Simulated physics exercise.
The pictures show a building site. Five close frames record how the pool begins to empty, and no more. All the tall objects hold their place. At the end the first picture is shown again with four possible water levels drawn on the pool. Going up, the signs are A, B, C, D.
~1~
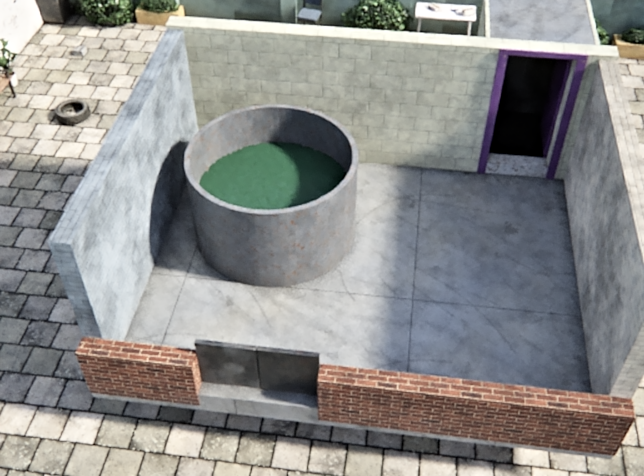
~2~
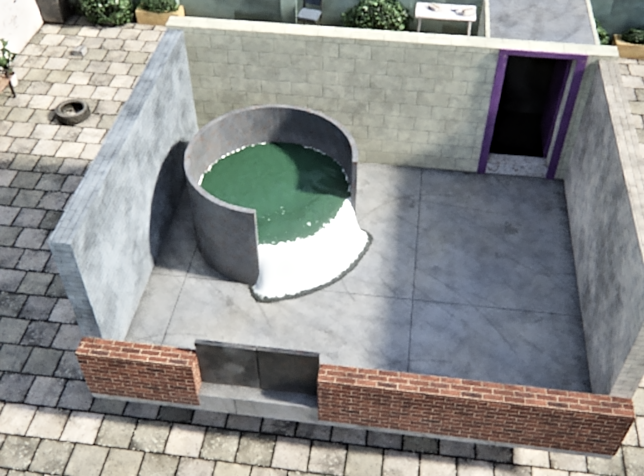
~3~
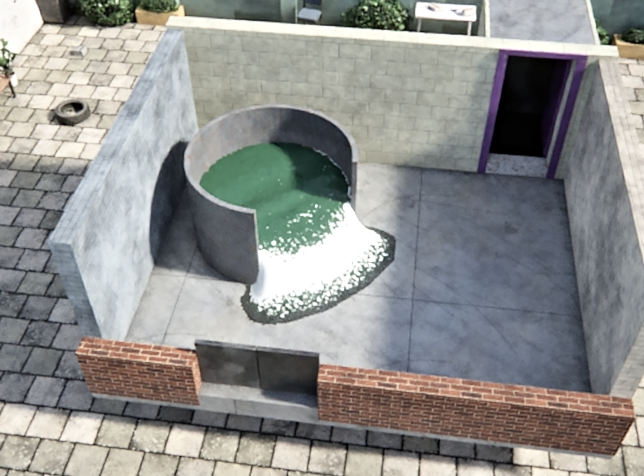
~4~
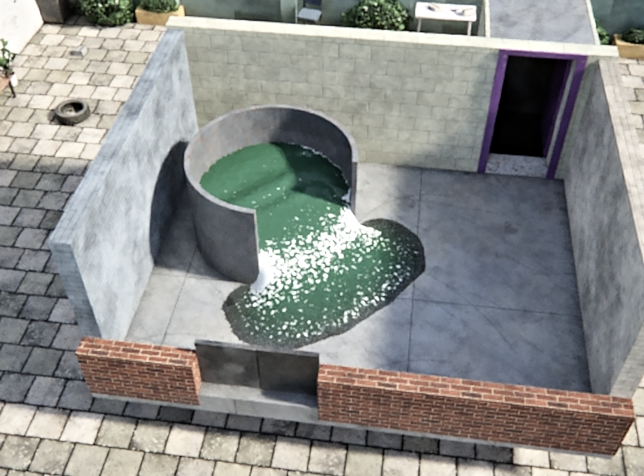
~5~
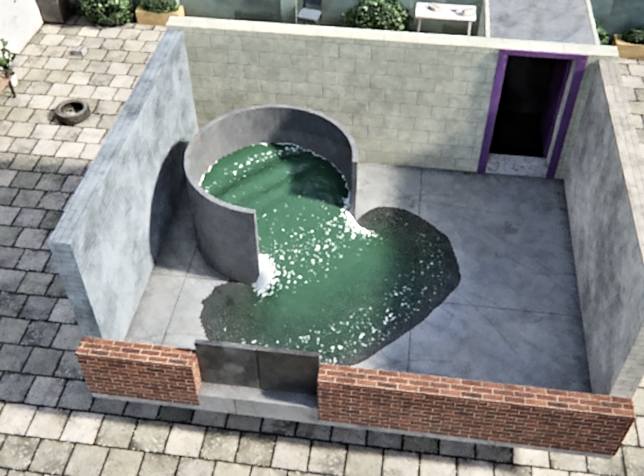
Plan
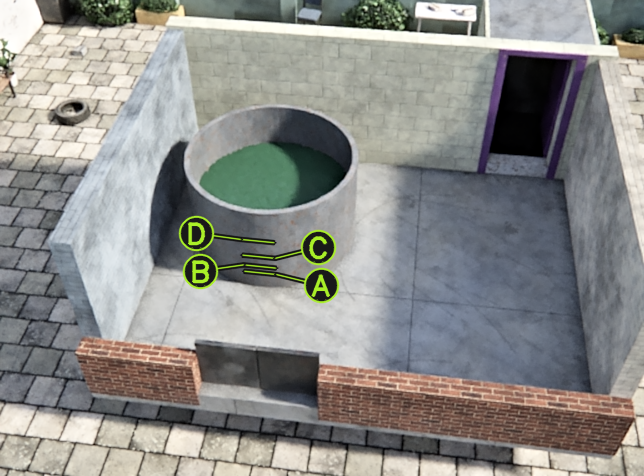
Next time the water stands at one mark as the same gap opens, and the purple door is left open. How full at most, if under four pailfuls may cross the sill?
Choose C.
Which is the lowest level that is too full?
That is level D.
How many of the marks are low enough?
Three of them.
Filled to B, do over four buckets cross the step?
No.
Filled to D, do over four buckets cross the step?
Yes, that goes wrong.
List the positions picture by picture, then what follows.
Water in the pool at rest, its middle at (274, 190); foot of the purple doorway at (515, 175); shut gate at (258, 353).
Water covers 2 % of the ground and shows as far out as (362, 232).
Water covers 6 % of the ground and shows as far out as (388, 238).
Water covers 13 % of the ground and shows as far out as (414, 240).
Water covers 25 % of the ground and shows as far out as (444, 243).
On the marked copy, A at (260, 272); B at (259, 266); C at (258, 256); D at (257, 241); from the bottom up A, B, C, D.
Choosing A, nothing gets over.
Choosing B, nothing gets over.
Choosing C, a bucket or two gets in.
Choosing D, about 11 bucketfuls get in.
